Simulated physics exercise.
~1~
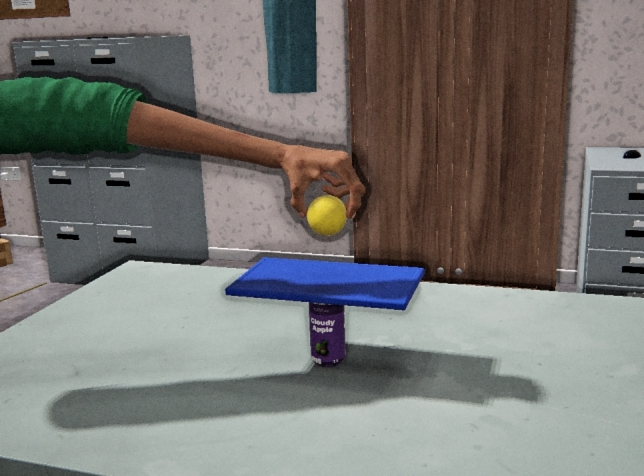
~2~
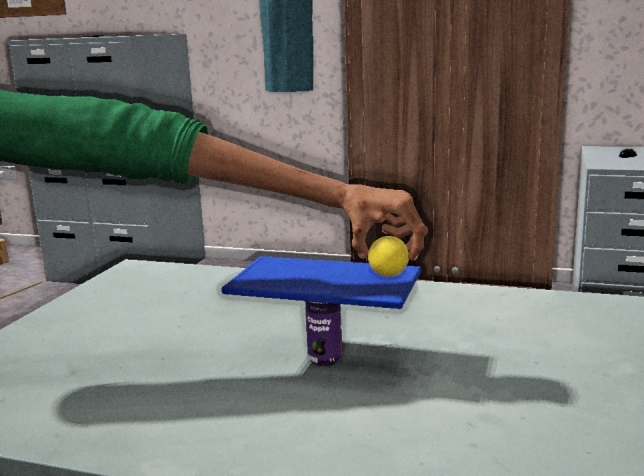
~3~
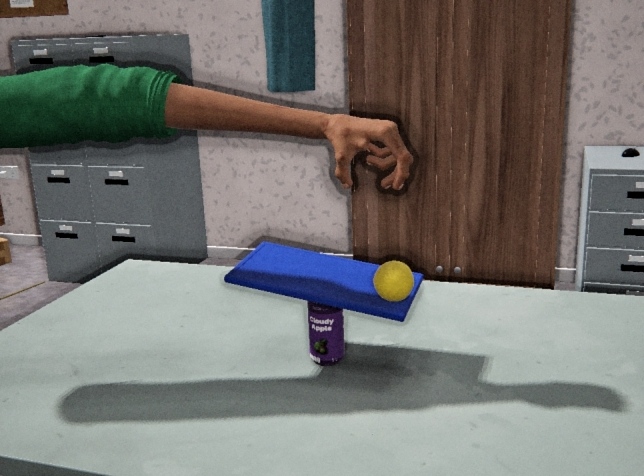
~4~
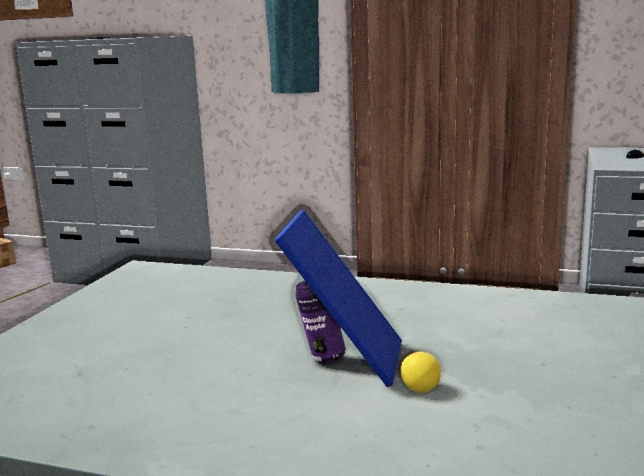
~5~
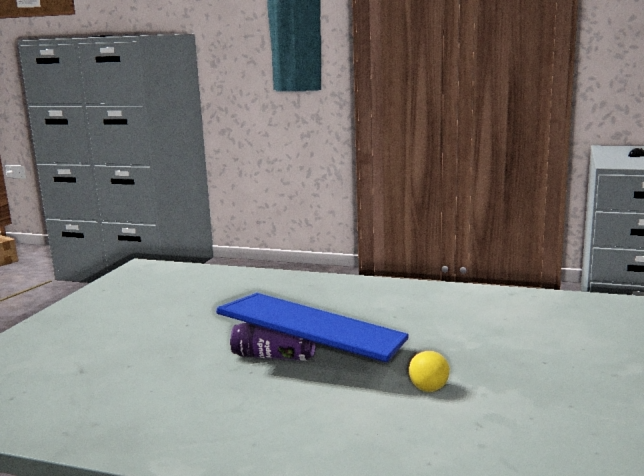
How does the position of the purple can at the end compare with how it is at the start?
At the start the purple can stands upright beneath the blue lid, but by the end it is lying on its side on the table.
